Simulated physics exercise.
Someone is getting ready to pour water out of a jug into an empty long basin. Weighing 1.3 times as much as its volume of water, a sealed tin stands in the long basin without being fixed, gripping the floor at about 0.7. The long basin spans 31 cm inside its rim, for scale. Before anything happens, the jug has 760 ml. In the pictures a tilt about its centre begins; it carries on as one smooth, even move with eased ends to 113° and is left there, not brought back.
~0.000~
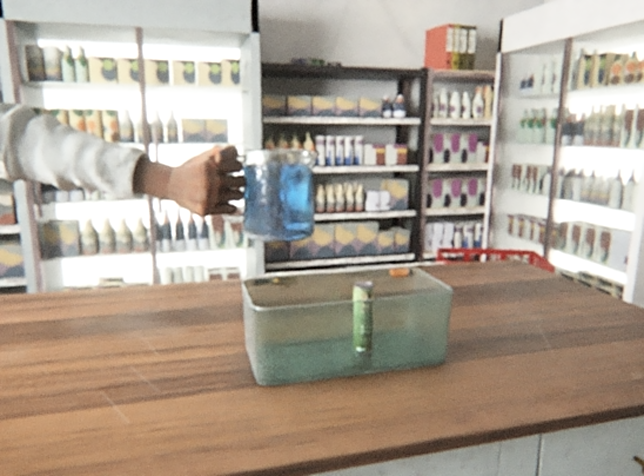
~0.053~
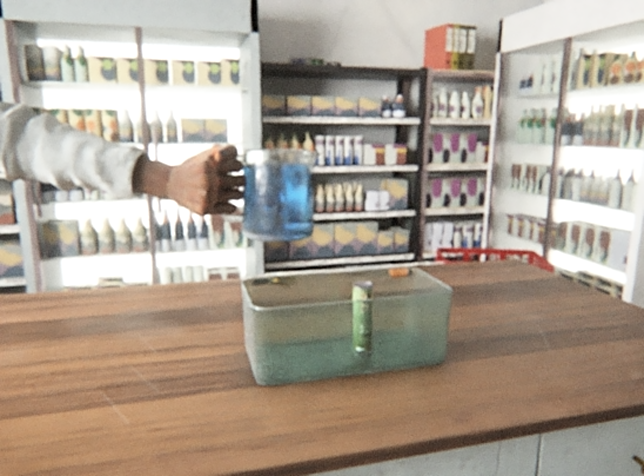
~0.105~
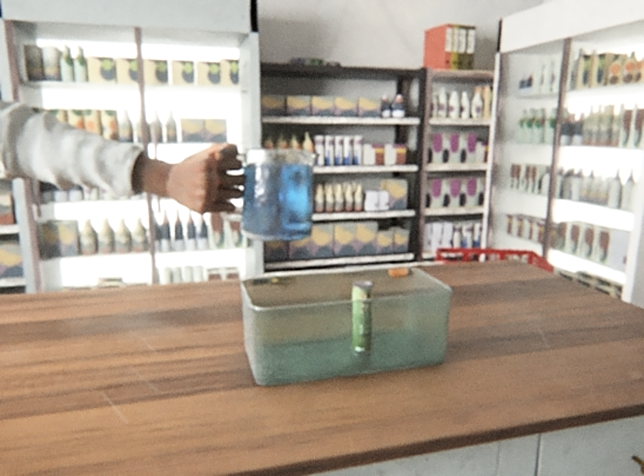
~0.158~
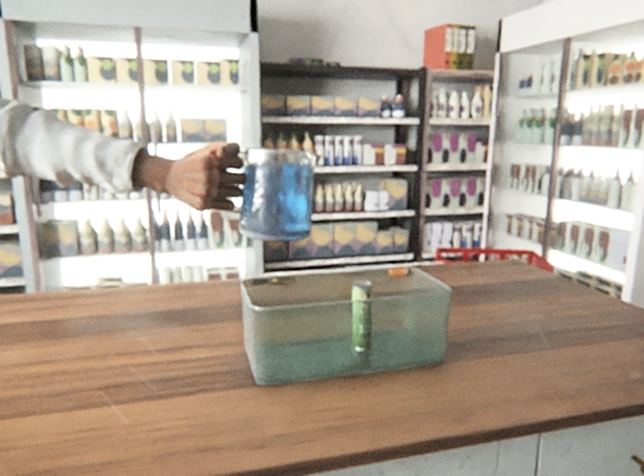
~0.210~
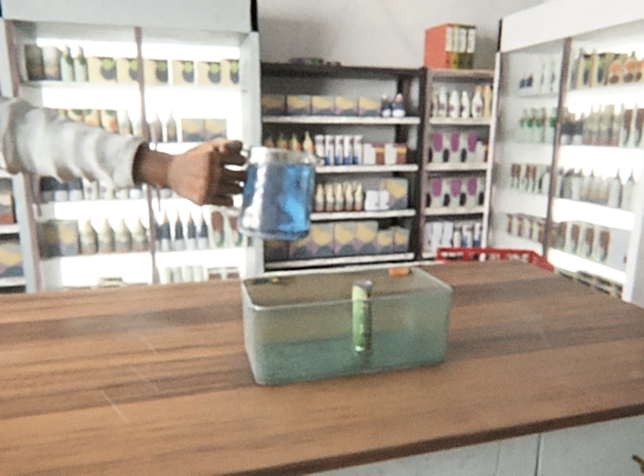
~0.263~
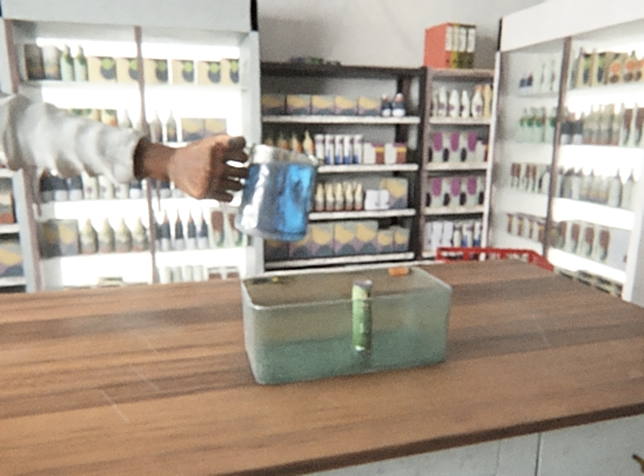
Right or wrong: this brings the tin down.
Right, the tin comes down.
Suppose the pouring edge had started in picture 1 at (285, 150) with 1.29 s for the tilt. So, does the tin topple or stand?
Then it stays on its base.
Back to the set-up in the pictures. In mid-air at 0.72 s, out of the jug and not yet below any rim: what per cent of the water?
Close to 14 per cent, I'd say.
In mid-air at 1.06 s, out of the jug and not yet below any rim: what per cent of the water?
It comes to some 22 percent of the total.
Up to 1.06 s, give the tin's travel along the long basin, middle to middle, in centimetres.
About 0 cm.
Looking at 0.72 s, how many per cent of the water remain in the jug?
I'd estimate some 82 % remains.
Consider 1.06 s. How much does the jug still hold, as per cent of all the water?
Close to 28 percent of the whole amount.
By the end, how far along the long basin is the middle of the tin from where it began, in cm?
The middle of the tin ends some 6.0 cm along the basin.
By 0.72 s the tilt is 67° and 83 per cent is still to pour; the tin stands where it began.
By 1.06 s the tilt is 104° and 27 per cent is still to pour; the tin stands where it began.
By 1.41 s the tilt is 113° and 1 per cent is still to pour; the tin leans 13°.
By 1.79 s the tilt is 113° and 0 per cent is still to pour; the tin lies on its side.
At rest the tin lies on its side.
